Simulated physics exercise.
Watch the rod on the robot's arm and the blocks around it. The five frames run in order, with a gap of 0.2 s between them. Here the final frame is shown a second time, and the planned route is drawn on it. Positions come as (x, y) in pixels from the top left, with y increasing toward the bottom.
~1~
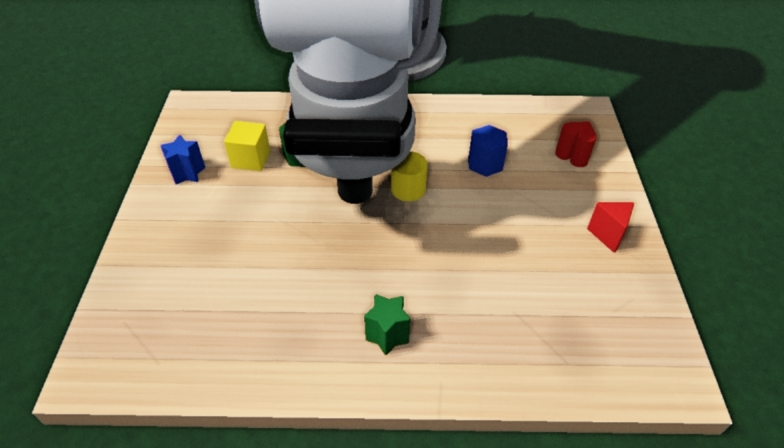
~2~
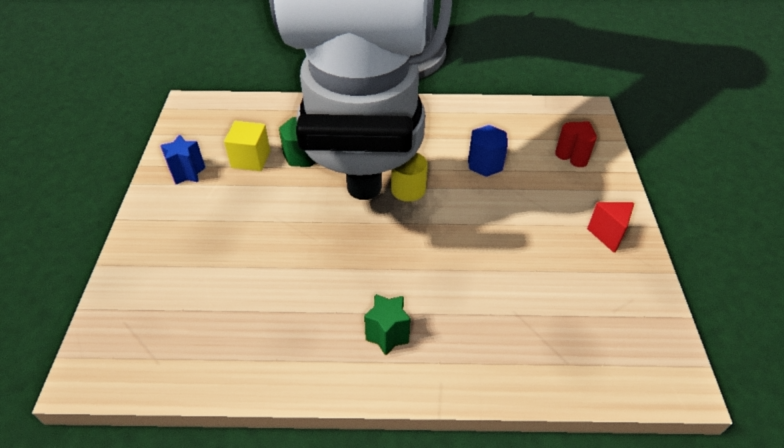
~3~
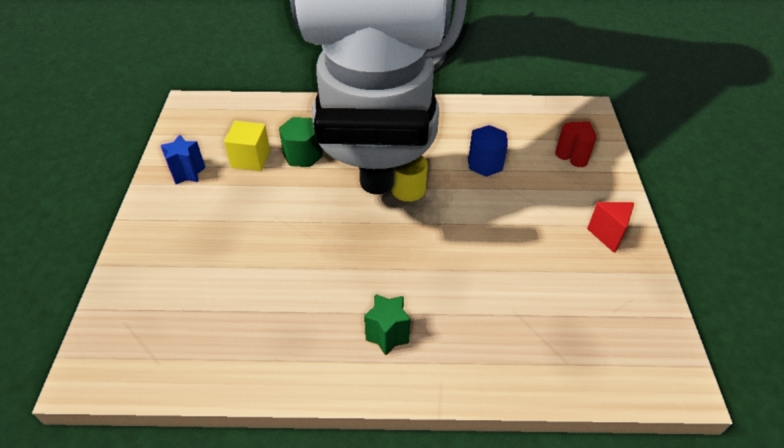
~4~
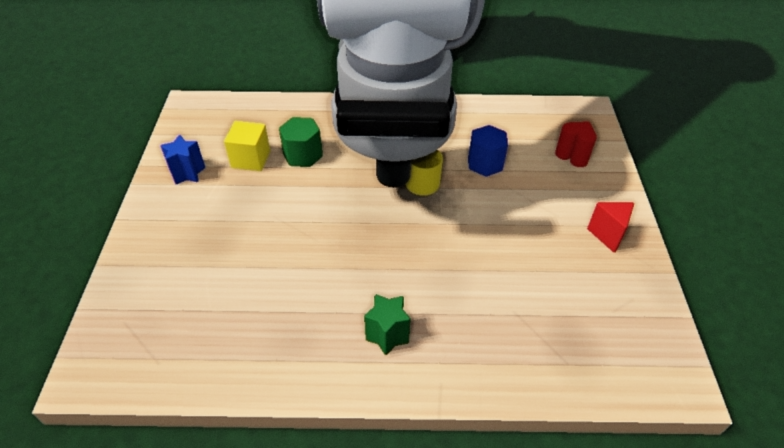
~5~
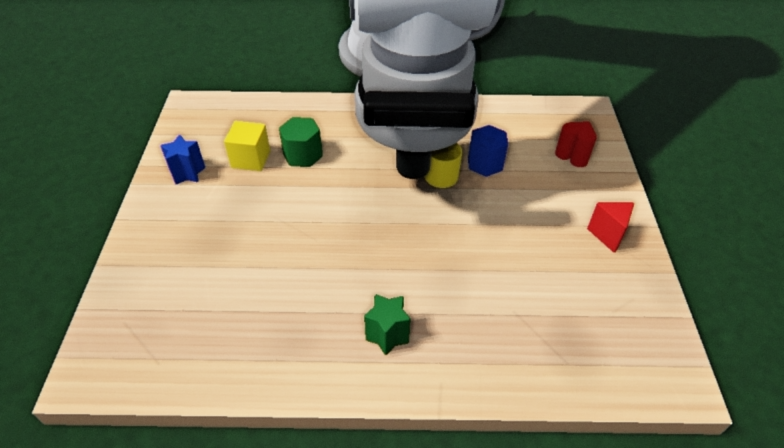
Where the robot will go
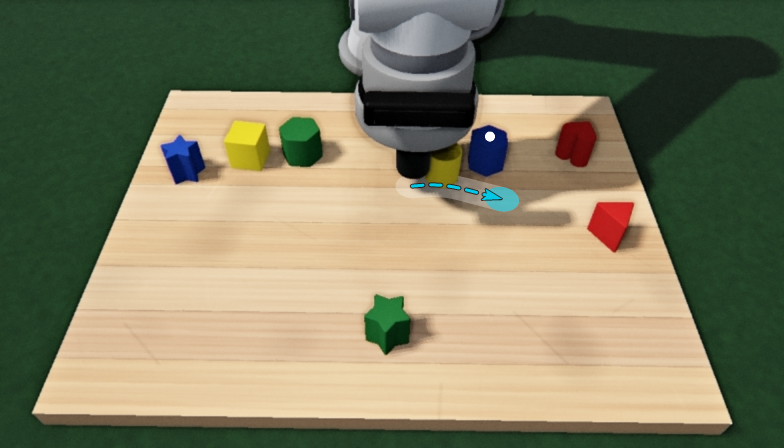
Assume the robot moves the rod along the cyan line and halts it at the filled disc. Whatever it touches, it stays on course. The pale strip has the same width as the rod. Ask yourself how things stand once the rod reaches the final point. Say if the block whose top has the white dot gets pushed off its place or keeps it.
That block slides.
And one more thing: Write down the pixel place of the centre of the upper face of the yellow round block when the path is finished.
Its top middle will sit at (488, 144).
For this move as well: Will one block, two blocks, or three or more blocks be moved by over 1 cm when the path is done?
My prediction: Two blocks.
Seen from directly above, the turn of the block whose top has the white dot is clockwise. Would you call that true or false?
My answer: True.
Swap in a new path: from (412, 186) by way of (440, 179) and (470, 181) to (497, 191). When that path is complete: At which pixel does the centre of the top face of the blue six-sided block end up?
Its top face will be centred at roughly (518, 121).
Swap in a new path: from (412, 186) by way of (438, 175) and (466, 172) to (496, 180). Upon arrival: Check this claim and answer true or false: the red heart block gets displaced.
My answer: False.
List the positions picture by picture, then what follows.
Lower end of the rod at (355, 193), tops of blocks, yellow round block at (409, 162), blue six-sided block at (490, 137), in the first frame.
Rod at (364, 189), blocks as before, in the second frame.
Rod at (377, 184), blocks as before, in the third frame.
Rod at (393, 177), yellow round block at (425, 157), in the fourth frame.
Rod at (413, 169), yellow round block at (444, 149), blue six-sided block at (490, 137), in the fifth frame.
The drawn path runs from (412, 186) by way of (457, 188) to (502, 199); the dot is on the blue six-sided block.
What follows on the original path. Halfway along, rod at (460, 171); yellow round block at (478, 142); blue six-sided block at (504, 128), turned 20° clockwise.
At the end, rod at (505, 182); yellow round block at (488, 144); blue six-sided block at (507, 125), turned 25° clockwise.
